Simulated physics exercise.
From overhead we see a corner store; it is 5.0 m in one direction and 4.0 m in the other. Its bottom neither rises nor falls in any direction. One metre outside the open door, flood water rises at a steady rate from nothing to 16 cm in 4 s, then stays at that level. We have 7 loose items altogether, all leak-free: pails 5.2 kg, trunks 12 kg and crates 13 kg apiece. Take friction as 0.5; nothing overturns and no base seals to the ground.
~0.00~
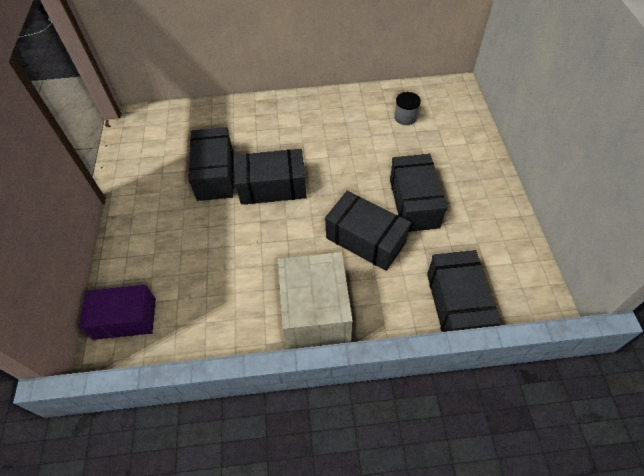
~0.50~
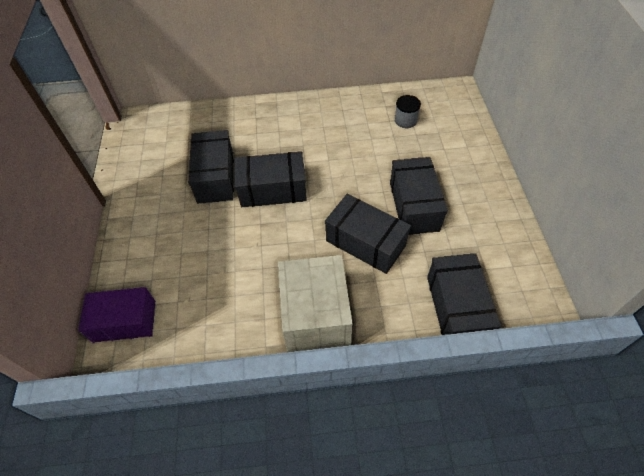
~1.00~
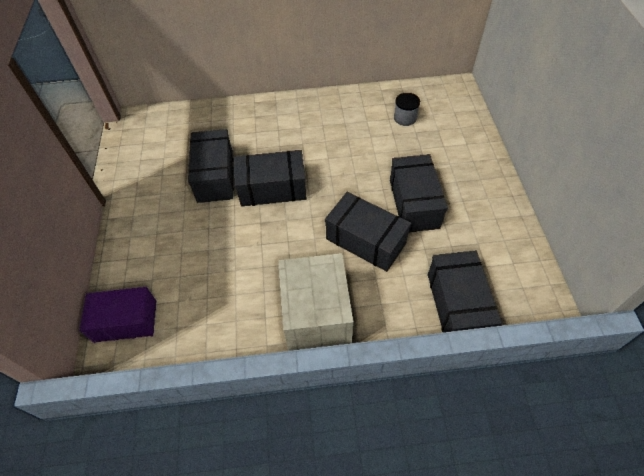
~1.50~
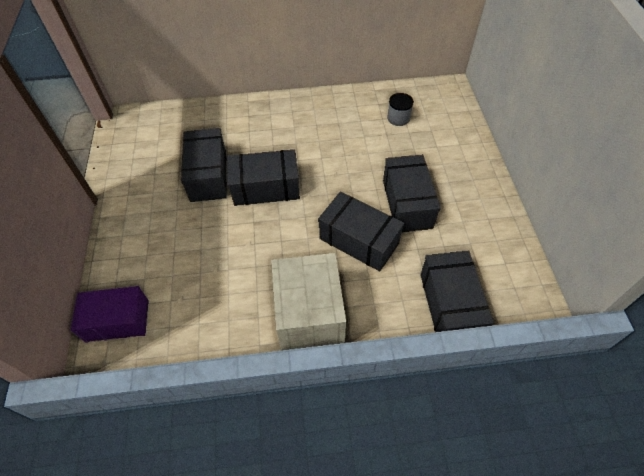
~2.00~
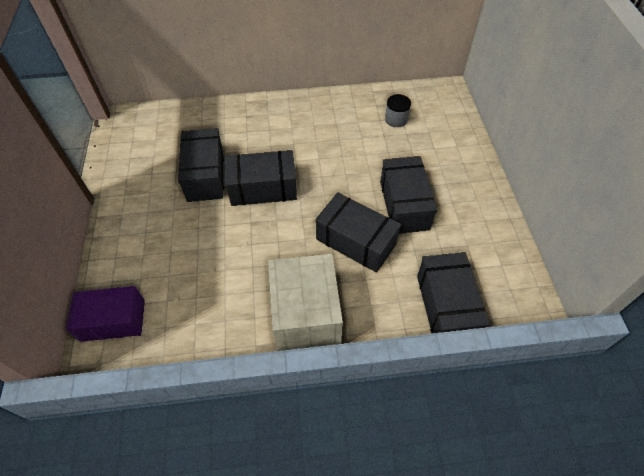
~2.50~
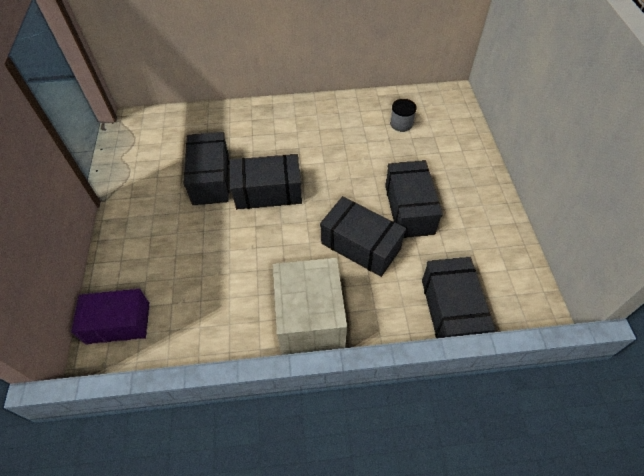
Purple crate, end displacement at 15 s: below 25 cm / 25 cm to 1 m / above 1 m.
Below 25 cm.
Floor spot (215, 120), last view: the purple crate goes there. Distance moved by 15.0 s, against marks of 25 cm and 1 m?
It goes a long way.
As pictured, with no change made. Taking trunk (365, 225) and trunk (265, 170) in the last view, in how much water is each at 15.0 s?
I'd estimate 9 cm for the first and 10 cm for the second.
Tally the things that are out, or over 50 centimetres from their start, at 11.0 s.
At that time I count 3.
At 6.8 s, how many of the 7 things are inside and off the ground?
That would be 0 of them.
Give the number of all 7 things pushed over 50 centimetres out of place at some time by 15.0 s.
6.
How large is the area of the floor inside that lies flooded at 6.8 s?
My estimate is roughly 13 m2.
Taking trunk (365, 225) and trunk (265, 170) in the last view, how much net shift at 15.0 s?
They sit 20 cm and 120 cm away, in the order given.
After 3.5 s the purple crate is near (107, 310), 0.0 m from its start, aground; 0 afloat.
After 6.8 s the purple crate is near (107, 310), 0.0 m from its start, aground; 0 afloat.
After 11.0 s the purple crate is near (107, 310), 0.0 m from its start, aground; 6 afloat.
After 15.0 s the purple crate is near (107, 310), 0.0 m from its start, aground; 6 afloat.
